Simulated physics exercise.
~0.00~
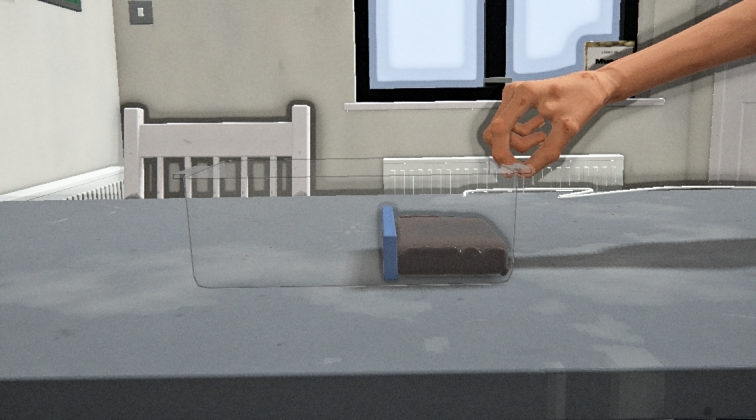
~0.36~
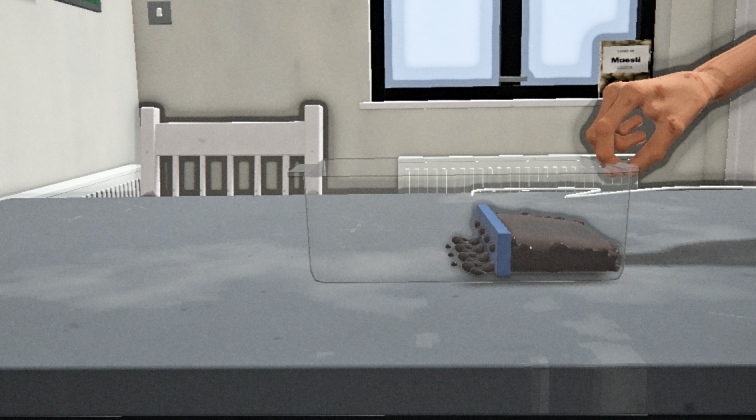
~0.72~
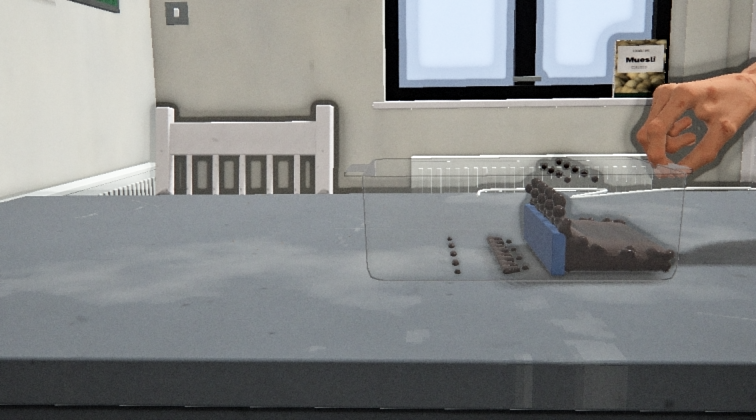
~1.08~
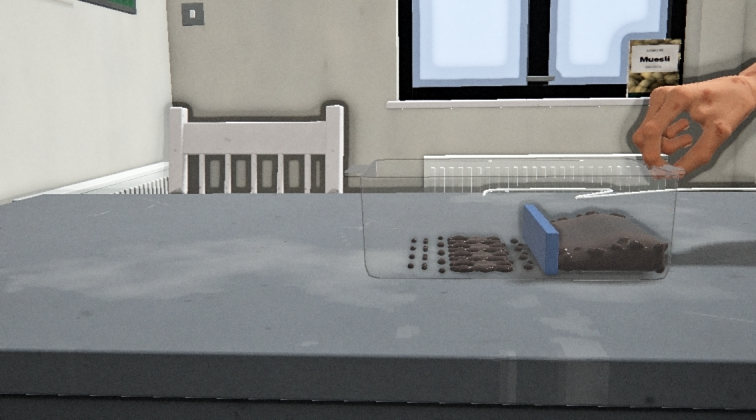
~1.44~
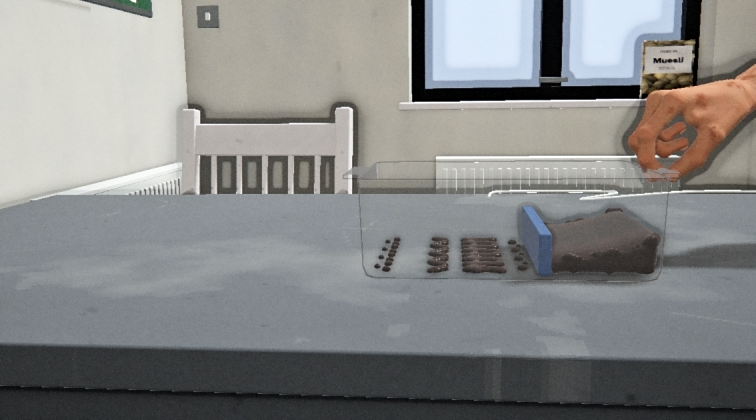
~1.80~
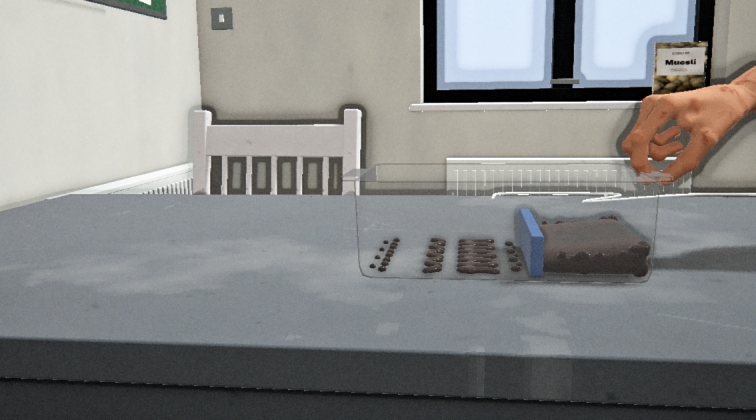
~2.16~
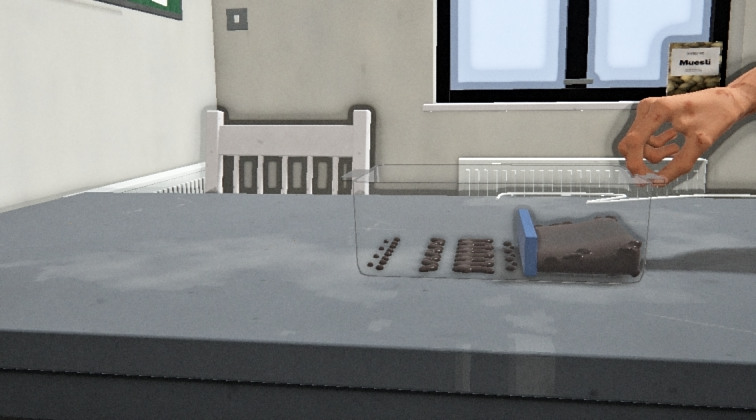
A clear box on a grey table, its right part holding a dark brown mass behind a blue divider, is pulled to the right by a hand gripping its upper right rim. As it slides, small dark beads appear on the empty left side, next to the divider. The brown mass then heaps up against the blue wall, and beads rise above it while others lie further left. The box stops and the mass sinks back. At the end, a little sits in separate rows left of the divider, most remains on the right, and the hand still holds the rim.
